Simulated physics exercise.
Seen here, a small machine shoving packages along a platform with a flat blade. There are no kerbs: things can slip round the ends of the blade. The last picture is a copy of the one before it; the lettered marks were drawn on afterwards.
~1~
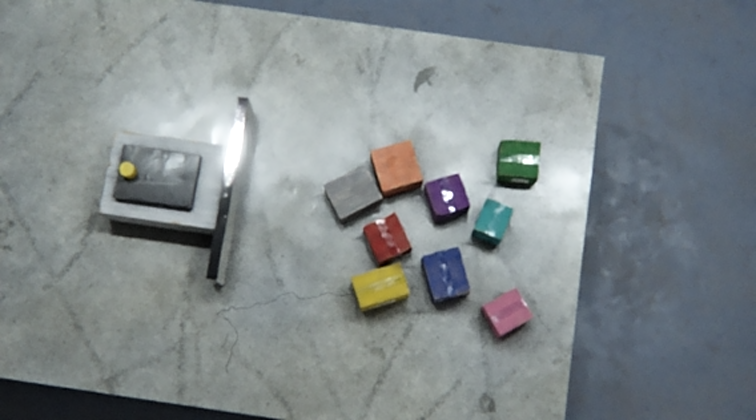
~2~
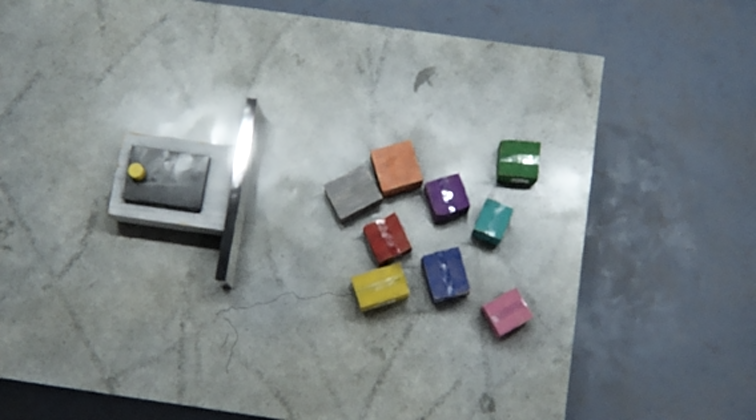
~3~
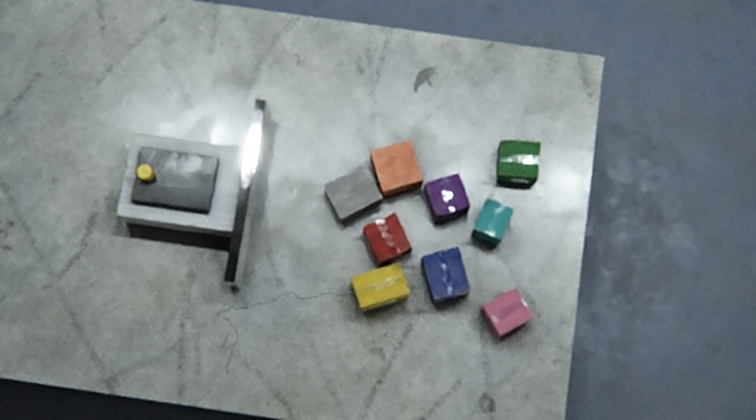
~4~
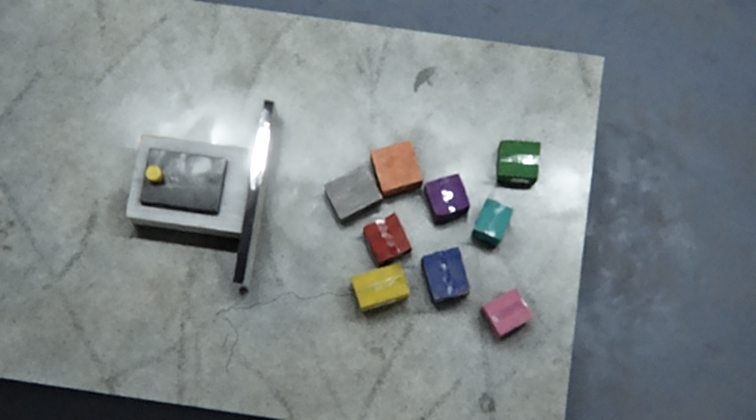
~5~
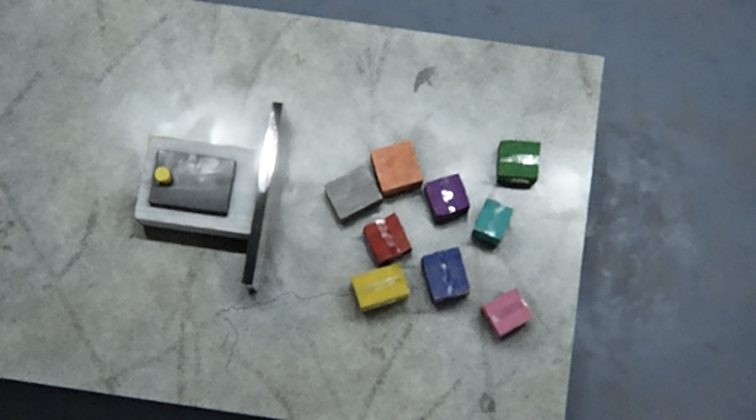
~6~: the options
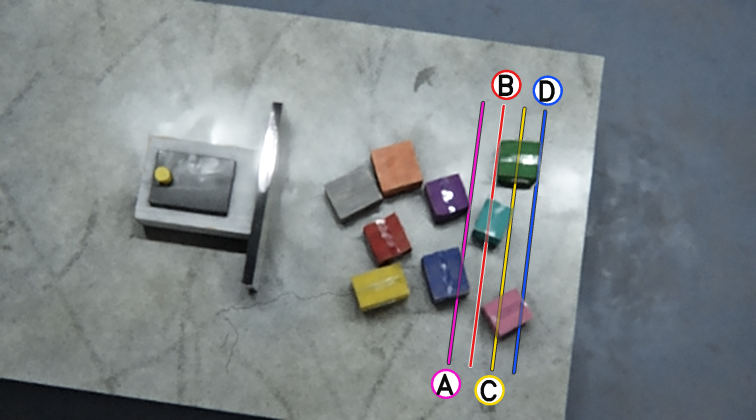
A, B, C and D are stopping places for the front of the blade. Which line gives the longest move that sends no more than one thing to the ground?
It should halt at C.
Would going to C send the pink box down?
No.
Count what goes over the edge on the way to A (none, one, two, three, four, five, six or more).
By then, none.
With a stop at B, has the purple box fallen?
By then, no.
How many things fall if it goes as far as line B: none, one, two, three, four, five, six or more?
In all, none.
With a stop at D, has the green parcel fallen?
Yes.
On the copy, A at (466, 230); B at (487, 233); C at (509, 236); D at (530, 239).
On C. First, robot (287, 195); orange crate (414, 163); red parcel (401, 247).
Then, robot (375, 208); pink box (523, 322); turquoise box (528, 235).
Finally, robot (444, 217); pink box (569, 343); green parcel (581, 171); none fallen.
By contrast, A is within the limit but short; B is within the limit but short; D drops five.
